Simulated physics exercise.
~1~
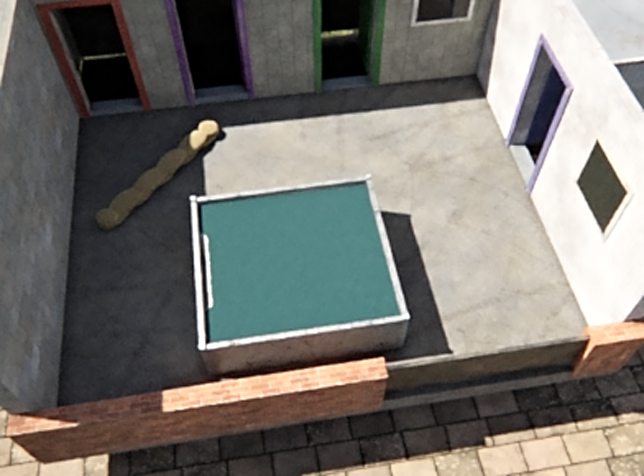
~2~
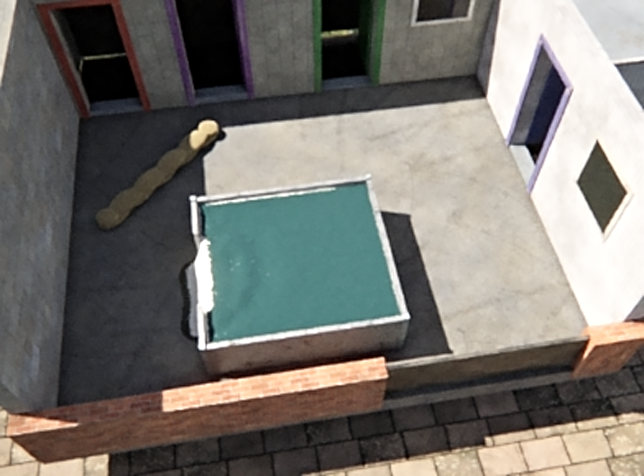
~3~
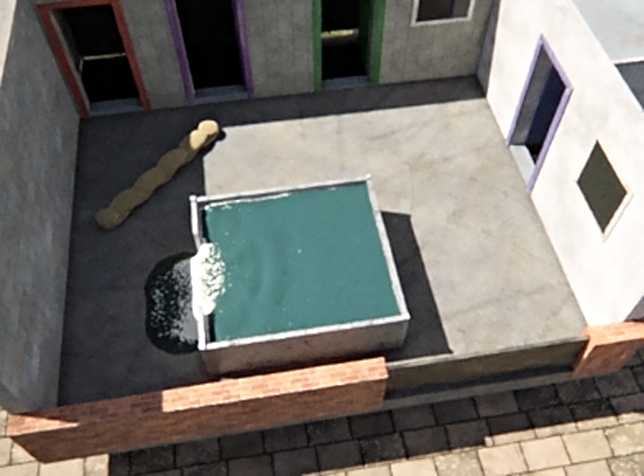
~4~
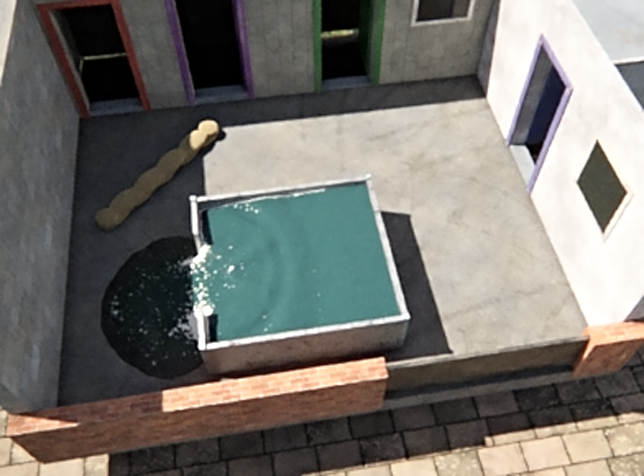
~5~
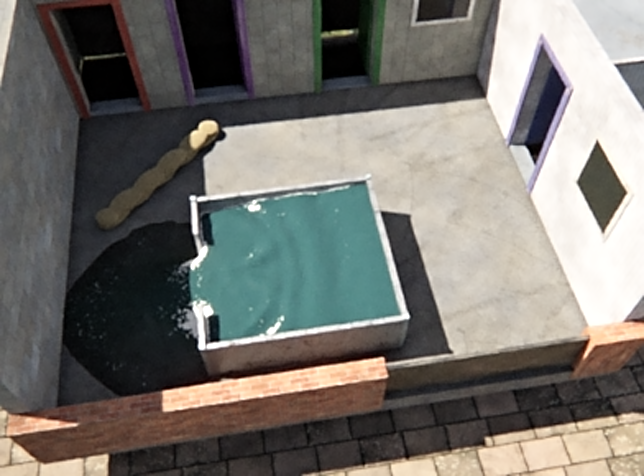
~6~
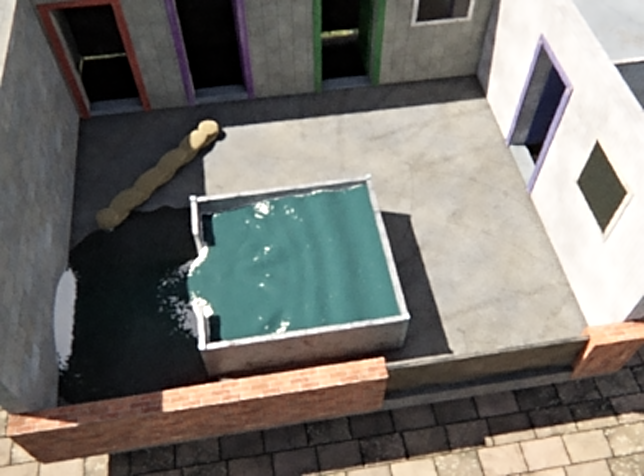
In a walled yard with coloured door surrounds, a square tank of green water stands full and still near a low brick wall. Water bursts through its left side in white froth, then spreads as a dark, widening pool across the floor to the left-hand wall, while ripples cross the tank.
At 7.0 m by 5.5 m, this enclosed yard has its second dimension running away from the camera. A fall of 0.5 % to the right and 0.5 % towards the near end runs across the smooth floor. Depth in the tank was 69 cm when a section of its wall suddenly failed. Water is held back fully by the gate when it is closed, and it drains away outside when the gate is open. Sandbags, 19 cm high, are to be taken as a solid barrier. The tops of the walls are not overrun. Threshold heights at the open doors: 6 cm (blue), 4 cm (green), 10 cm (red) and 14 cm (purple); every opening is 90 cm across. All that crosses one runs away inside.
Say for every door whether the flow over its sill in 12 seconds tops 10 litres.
As I see it, at the blue door the limit will be broken. At the green door the limit will be broken. At the red door the limit will be broken. At the purple door the limit will hold.
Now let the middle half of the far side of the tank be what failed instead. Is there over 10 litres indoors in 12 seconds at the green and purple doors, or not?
Door green goes beyond, door purple goes beyond.
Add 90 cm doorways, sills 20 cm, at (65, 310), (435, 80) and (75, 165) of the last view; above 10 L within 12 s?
Check each in turn: The first succeeds, the second fails, the third fails.
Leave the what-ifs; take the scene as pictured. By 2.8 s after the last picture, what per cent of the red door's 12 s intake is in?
By then it's near 50% of the total.
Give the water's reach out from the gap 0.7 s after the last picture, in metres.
Around 3.2 metres.
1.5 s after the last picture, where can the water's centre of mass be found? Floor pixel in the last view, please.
Centre: Approx. (225, 293) px.
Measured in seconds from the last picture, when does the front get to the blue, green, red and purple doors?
Blue = 4.5 s, green = 3.2 s, red = 1.3 s, purple = 2.0 s.
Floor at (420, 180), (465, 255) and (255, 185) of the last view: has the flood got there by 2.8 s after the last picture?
First spot bone dry, second bone dry, third soaked.
Then, 0.7 s after the last picture water covers 20 % of the floor and is deepest (57 cm) near (56, 432); blue door not reached, green door not reached, red door not reached, purple door not reached.
Then, 1.5 s after the last picture water covers 30 % of the floor and is deepest (46 cm) near (62, 351); blue door not reached, green door not reached, red door 16 cm at the sill, 1 L in, purple door not reached.
Then, 2.8 s after the last picture water covers 50 % of the floor and is deepest (30 cm) near (203, 369); blue door not reached, green door not reached, red door 20 cm at the sill, 59 L in, purple door 8 cm at the sill, 0 L in.
Then, 6.3 s after the last picture water covers 90 % of the floor and is deepest (20 cm) near (108, 235); blue door 4 cm at the sill, 0 L in, green door 6 cm at the sill, 5 L in, red door 12 cm at the sill, 116 L in, purple door 8 cm at the sill, 0 L in.
Then, 11.3 s after the last picture water covers 95 % of the floor and is deepest (22 cm) near (593, 350); blue door 12 cm at the sill, 101 L in, green door 8 cm at the sill, 28 L in, red door 8 cm at the sill, 120 L in, purple door 6 cm at the sill, 0 L in.
